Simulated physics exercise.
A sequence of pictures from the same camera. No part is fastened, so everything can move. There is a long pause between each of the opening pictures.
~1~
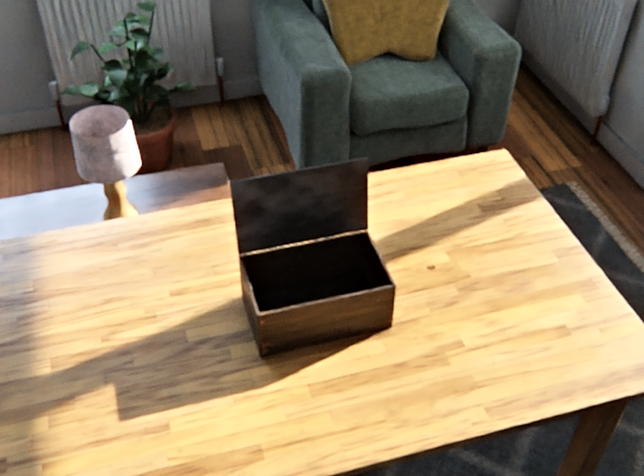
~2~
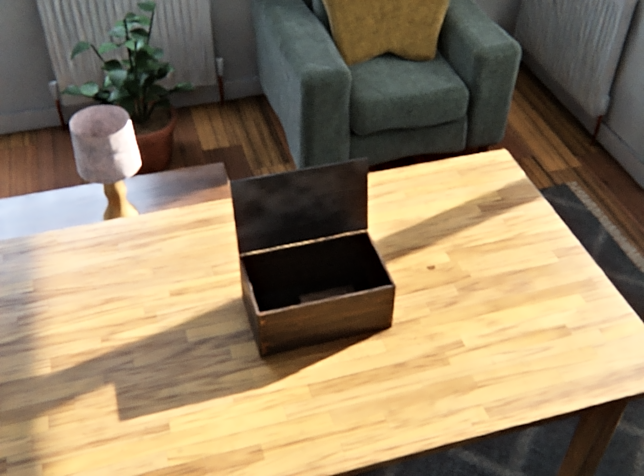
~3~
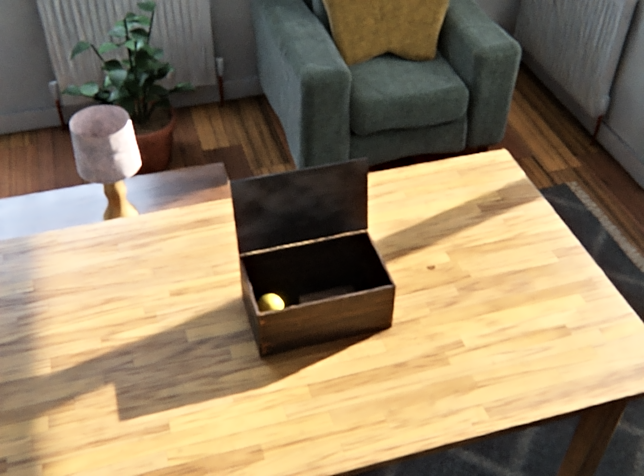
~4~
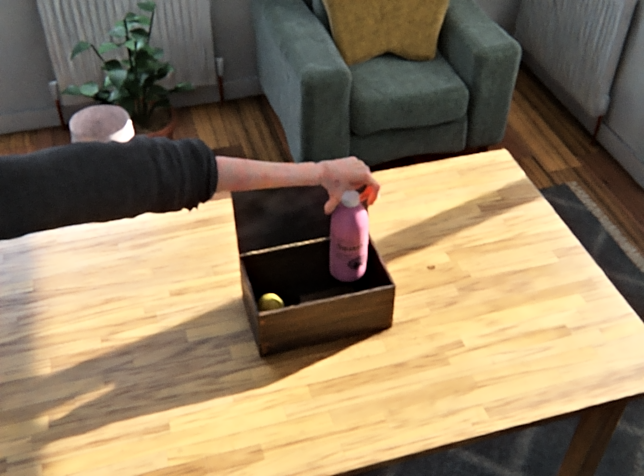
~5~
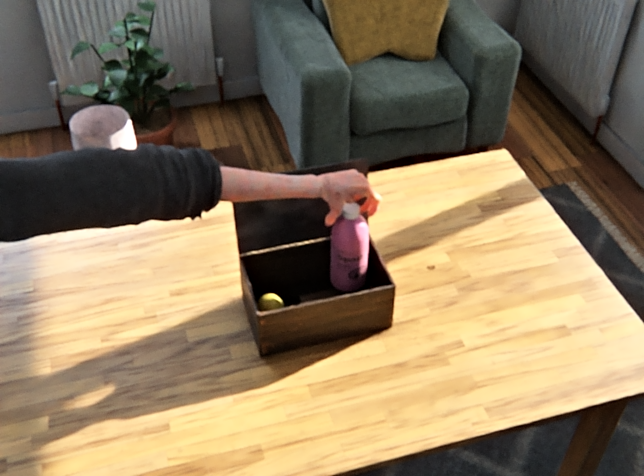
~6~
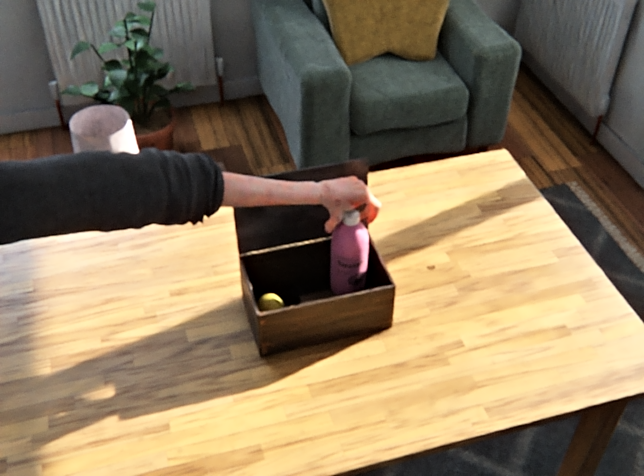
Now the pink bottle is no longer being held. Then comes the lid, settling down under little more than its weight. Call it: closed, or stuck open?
Stuck open.
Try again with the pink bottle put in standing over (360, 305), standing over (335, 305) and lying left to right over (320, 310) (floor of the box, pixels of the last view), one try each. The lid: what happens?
Lid: First open, second open, third closed.
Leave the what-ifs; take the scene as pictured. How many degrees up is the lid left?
Near 30°.
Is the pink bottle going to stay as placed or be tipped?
In the end, it winds up askew.
Then, 1.00 s on from there, lid starting down; pink bottle turned 23° from how it was put near (346, 247).
Then, 2.10 s on from there, lid 70° above the rim; pink bottle turned 6° from how it was put near (349, 252).
Then, 2.50 s on from there, lid 49° above the rim; pink bottle turned 11° from how it was put near (355, 265).
Then, 3.30 s on from there, lid 32° above the rim; pink bottle turned 28° from how it was put near (358, 274).
In the end, lid 32° above the rim; moved from the start, pink bottle; the other 2 unmoved. At the end, from the last picture's camera, pink bottle near (358, 274).
